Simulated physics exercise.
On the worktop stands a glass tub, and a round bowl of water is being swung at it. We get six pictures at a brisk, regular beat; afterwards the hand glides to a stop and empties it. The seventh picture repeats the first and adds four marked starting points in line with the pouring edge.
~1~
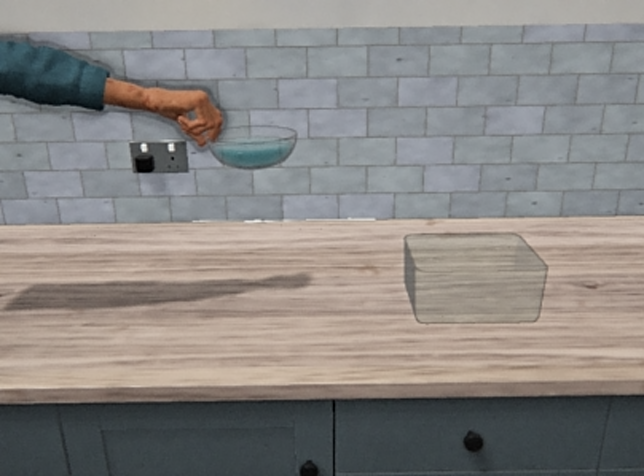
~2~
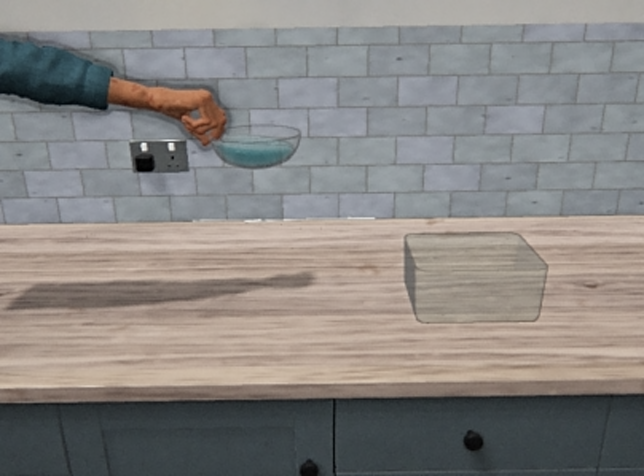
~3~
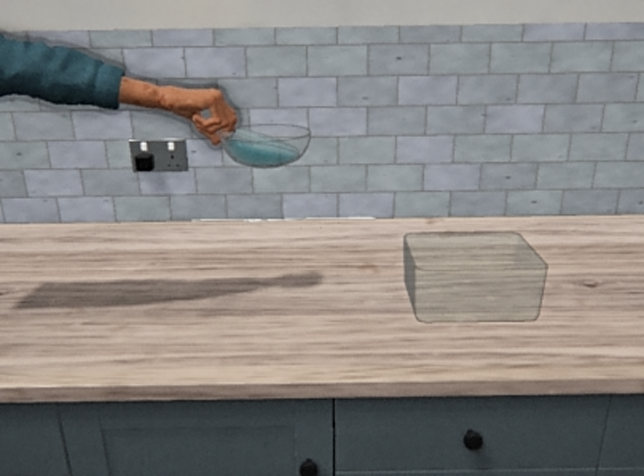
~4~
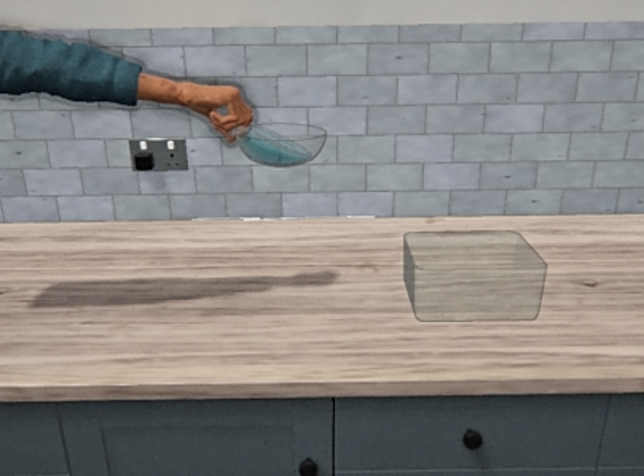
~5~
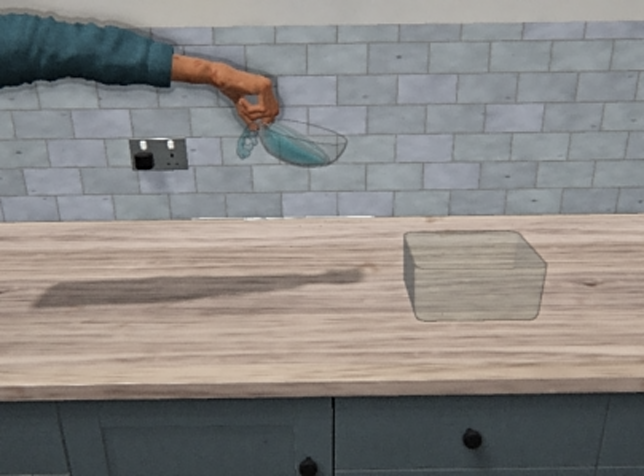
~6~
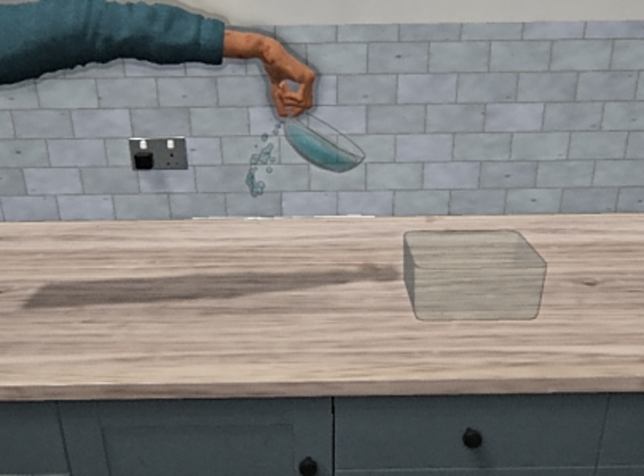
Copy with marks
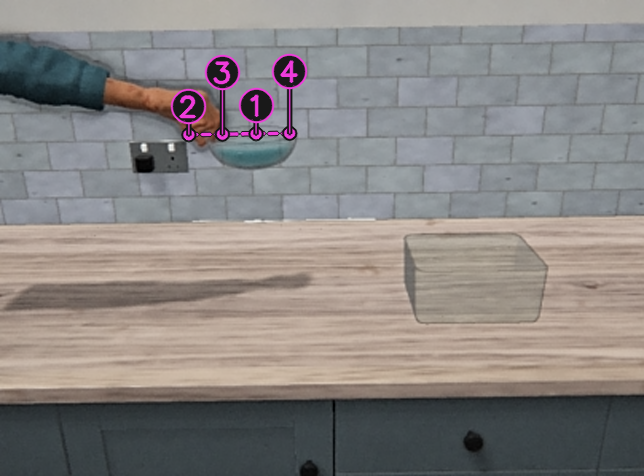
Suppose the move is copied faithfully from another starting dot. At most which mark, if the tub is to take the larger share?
The limit is 1.
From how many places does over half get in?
Two.
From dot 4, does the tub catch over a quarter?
Yes.
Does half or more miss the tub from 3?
Yes.
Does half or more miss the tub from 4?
No.
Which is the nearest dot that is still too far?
It is 3.
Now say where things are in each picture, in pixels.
The first frame shows upright, lip at (295, 133); tub from (414, 322) to (538, 320); nothing has left yet.
The second frame shows upright, lip at (299, 132); nothing has left yet.
The third frame shows upright, lip at (309, 131); water is over the rim, down to (225, 132).
The fourth frame shows upright, lip at (325, 132); water is over the rim, down to (233, 137).
The fifth frame shows tipped about 13°, lip at (346, 140); water is over the rim, down to (243, 156).
The sixth frame shows tipped about 33°, lip at (365, 154); water is over the rim, down to (255, 194).
On the marked copy, 1 at (256, 133); 2 at (188, 134); 3 at (222, 134); 4 at (289, 133).
If 1 is chosen, about 63 % lands in the tub, 21 % falls short and 15 % goes beside or beyond.
If 2 is chosen, about 0 % lands in the tub, 97 % falls short and 3 % goes beside or beyond.
If 3 is chosen, about 28 % lands in the tub, 63 % falls short and 10 % goes beside or beyond.
If 4 is chosen, about 64 % lands in the tub, 16 % falls short and 20 % goes beside or beyond.
